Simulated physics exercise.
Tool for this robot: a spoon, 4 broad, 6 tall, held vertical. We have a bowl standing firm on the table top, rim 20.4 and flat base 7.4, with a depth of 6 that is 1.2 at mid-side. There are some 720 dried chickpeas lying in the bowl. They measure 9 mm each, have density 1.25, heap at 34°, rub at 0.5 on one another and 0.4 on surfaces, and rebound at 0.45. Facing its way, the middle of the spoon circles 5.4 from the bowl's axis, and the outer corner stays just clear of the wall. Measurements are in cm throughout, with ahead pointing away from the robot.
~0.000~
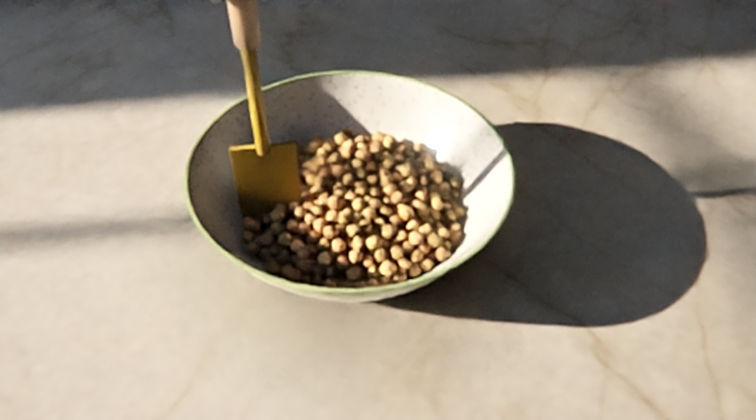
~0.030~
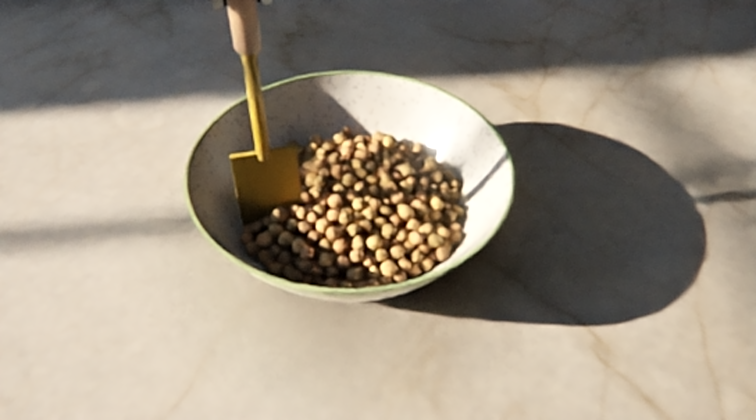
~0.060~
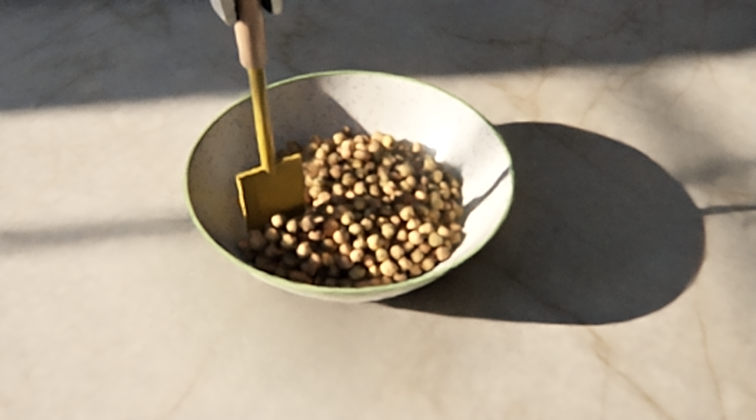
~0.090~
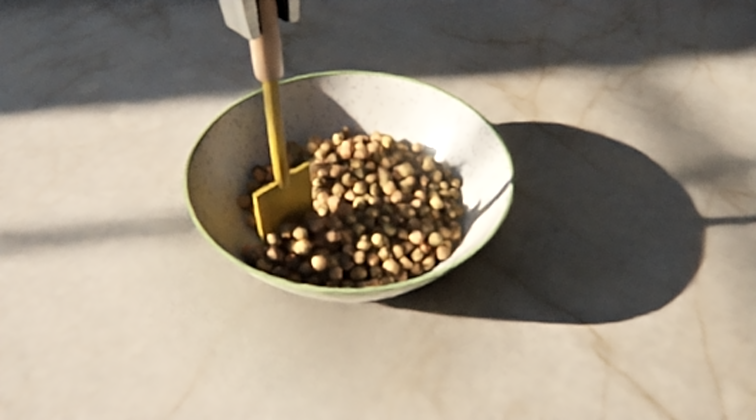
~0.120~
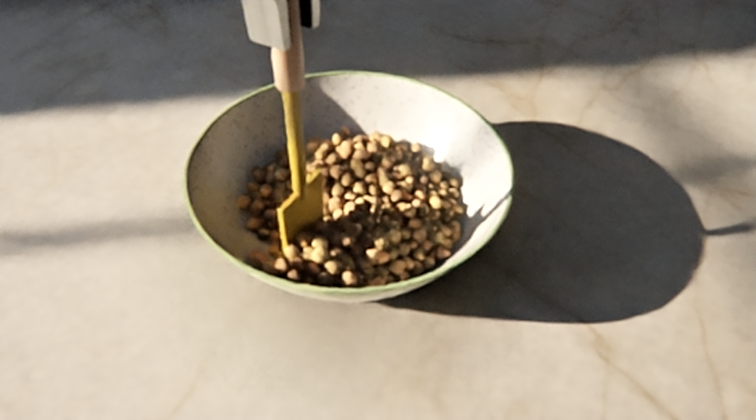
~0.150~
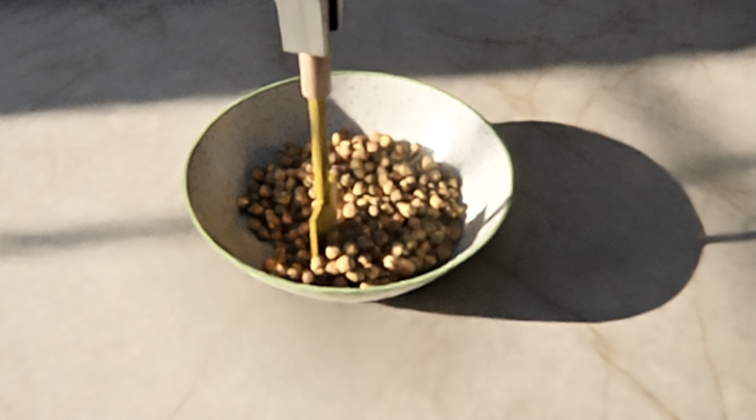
Yellow spatula held upright by a robot gripper sweeping rightward through chickpeas in a pale green-rimmed bowl, turning edge-on as it moves.
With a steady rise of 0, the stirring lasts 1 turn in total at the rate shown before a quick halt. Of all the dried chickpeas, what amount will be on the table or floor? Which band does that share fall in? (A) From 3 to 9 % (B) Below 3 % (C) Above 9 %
A.
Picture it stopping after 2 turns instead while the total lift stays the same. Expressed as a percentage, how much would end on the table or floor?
Estimate: About 10 percent.
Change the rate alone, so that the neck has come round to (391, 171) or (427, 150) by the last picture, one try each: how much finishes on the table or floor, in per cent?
About 25 per cent, then about 30 per cent.
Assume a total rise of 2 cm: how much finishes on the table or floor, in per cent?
Result: Roughly 0 %.
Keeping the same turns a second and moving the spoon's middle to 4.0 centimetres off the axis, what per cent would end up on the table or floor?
Close to 0 in a hundred then.
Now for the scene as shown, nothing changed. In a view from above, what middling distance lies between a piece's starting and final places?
I'd estimate close to 6 cm.
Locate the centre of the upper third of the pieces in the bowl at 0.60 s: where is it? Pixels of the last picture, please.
It is centred roughly at (284, 149).
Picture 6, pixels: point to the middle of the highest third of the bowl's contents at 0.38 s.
Centre of upper third: Approx. (426, 158) px.
After 0.38 s, 179° round, highest piece 8 above the table; 721 in the bowl, 1 on the table or floor, 3 in flight or on the tool.
After 0.60 s, 293° round, highest piece 8 above the table; 697 in the bowl, 23 on the table or floor, 5 in flight or on the tool.
After 0.91 s, 0° round, highest piece 6 above the table; 692 in the bowl, 33 on the table or floor.
After 1.61 s, 0° round, highest piece 6 above the table; 692 in the bowl, 33 on the table or floor.
At rest, 692 in the bowl, 33 on the table or floor. That is 5 % on the table or floor.
